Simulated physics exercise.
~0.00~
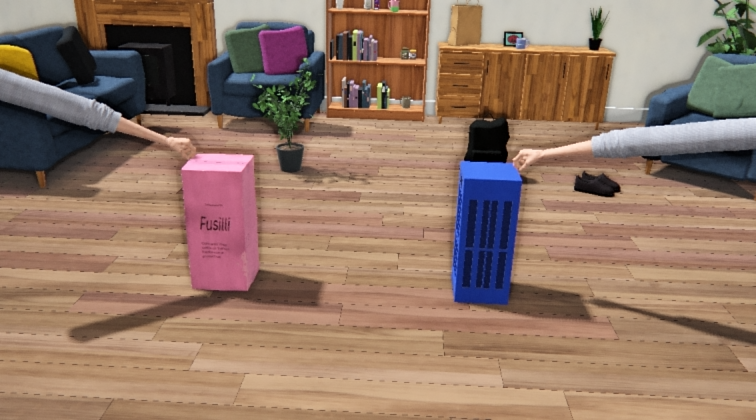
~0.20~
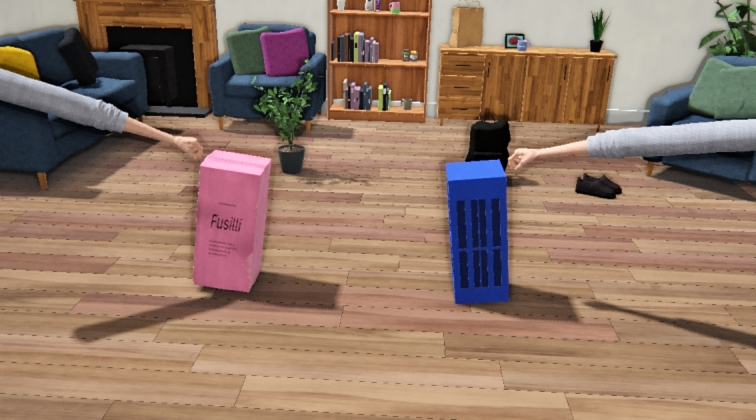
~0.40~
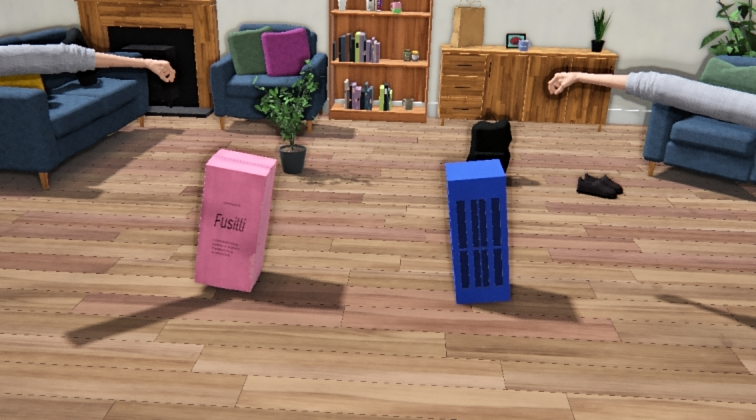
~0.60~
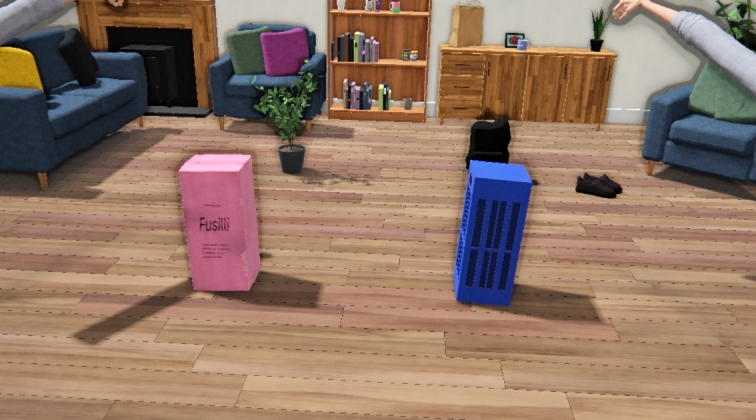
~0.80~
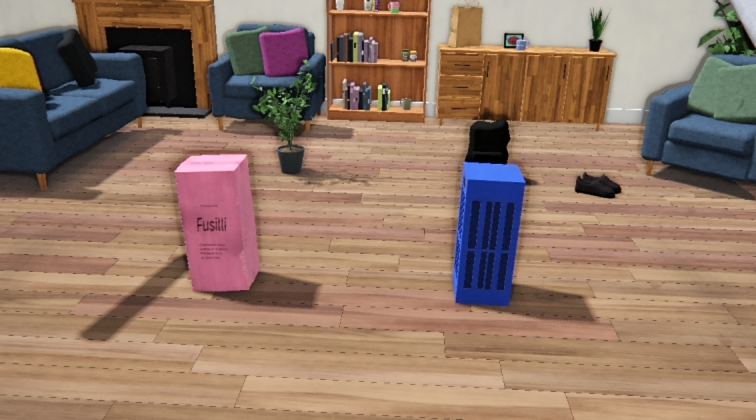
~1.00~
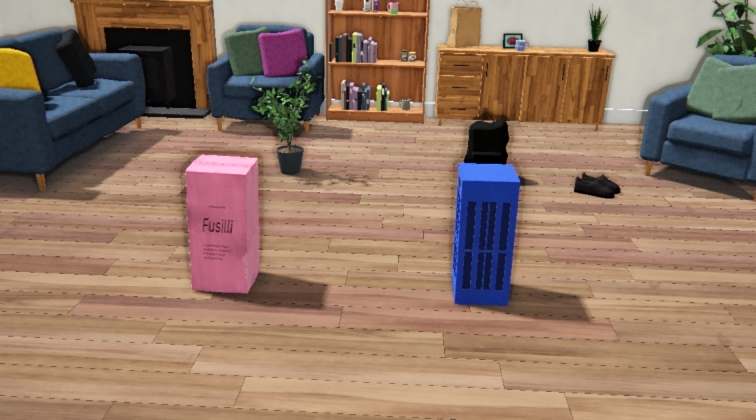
Two grey-sleeved arms reach in from the left and right sides of a living room, seen from the front and slightly above, with their hands at the tops of a pink box and a blue crate standing on a wooden floor. Blue seats, a bookshelf, a plant and a wooden cabinet fill the background. The hands push the pink box into a rightward lean and tip the blue crate to the left, then let go and draw back. Both objects rock back the other way as the arms leave. After a slight wobble, each stands upright on its base.
